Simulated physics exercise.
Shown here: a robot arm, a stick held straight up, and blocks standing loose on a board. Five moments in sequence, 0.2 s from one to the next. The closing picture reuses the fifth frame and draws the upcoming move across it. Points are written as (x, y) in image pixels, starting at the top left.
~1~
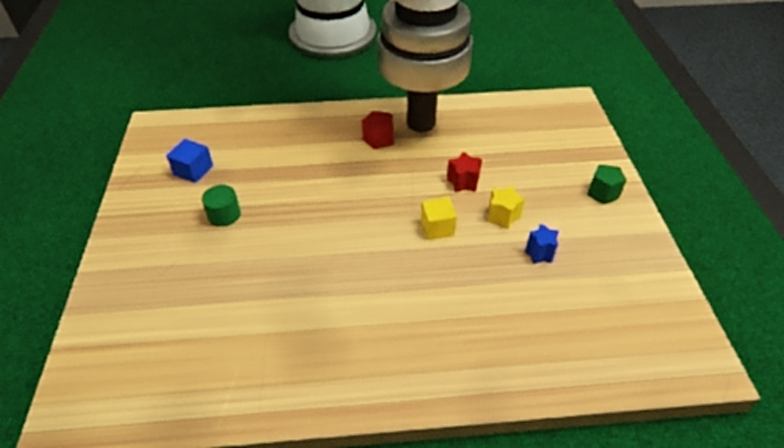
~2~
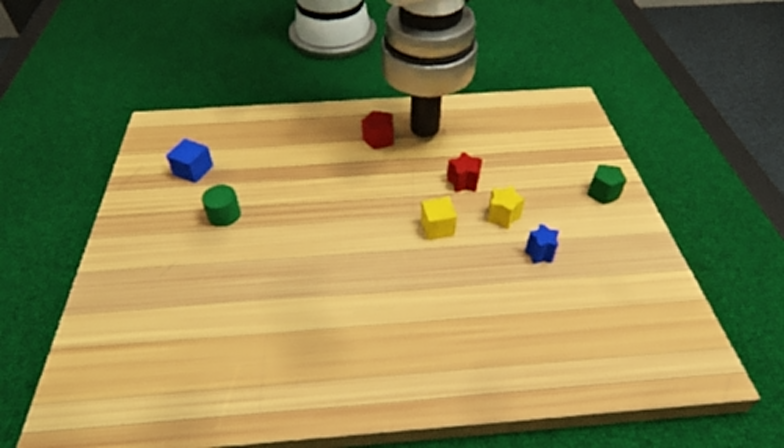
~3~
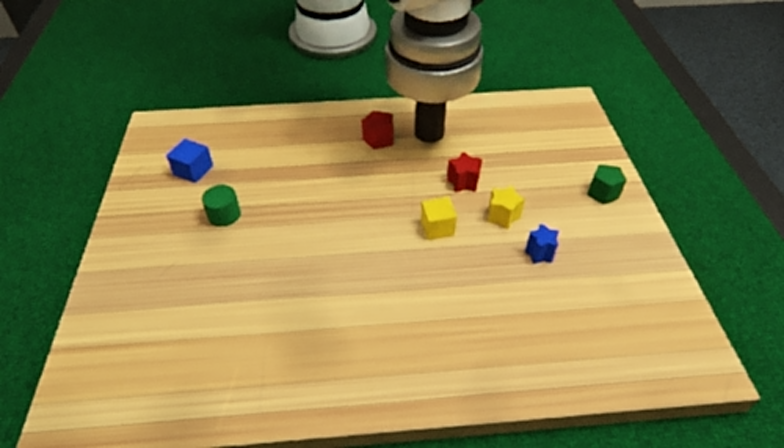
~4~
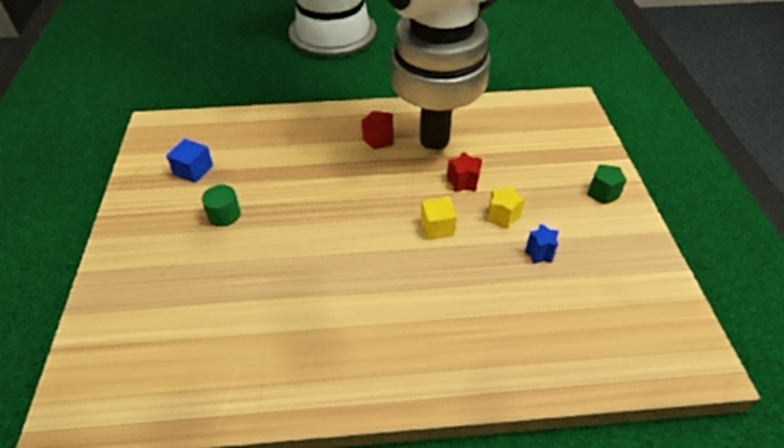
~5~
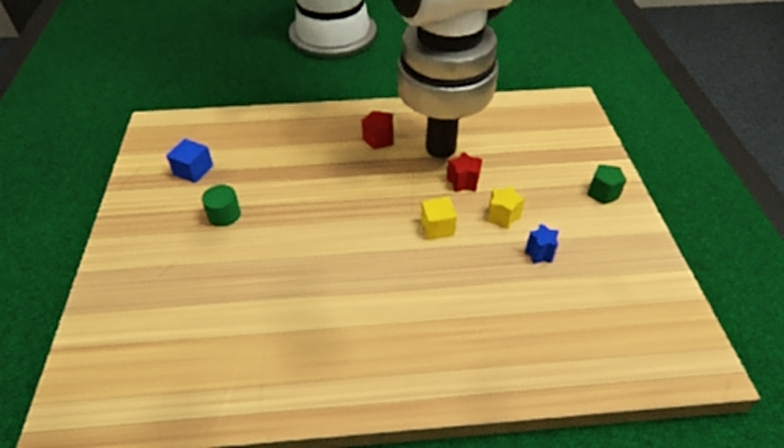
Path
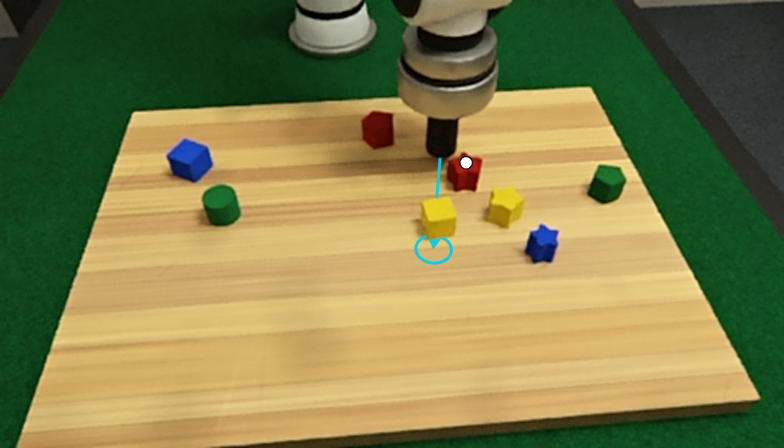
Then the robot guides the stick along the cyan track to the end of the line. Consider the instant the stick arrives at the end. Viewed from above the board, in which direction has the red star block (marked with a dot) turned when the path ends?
Anticlockwise, looking down.
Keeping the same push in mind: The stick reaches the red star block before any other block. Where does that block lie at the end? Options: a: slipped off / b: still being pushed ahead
Choice a: Slipped off.
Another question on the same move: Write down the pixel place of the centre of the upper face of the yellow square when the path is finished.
Located at (436, 257).
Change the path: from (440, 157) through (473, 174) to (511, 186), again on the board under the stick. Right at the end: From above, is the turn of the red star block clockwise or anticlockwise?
From above, it turns clockwise.
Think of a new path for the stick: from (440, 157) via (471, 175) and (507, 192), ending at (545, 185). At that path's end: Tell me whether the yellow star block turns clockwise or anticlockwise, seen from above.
My prediction: CCW.
The drawn path runs from (440, 157) directly to (434, 249); the dot is on the red star block.
On the path given first. One third of the way, stick (438, 177); red star block (469, 168), turned 45° anticlockwise.
Two thirds of the way, stick (436, 208); yellow square (438, 221); red star block (470, 170), turned 55° anticlockwise.
At the end, stick (434, 241); yellow square (436, 257); red star block (470, 170), turned 55° anticlockwise; yellow star block not moved.
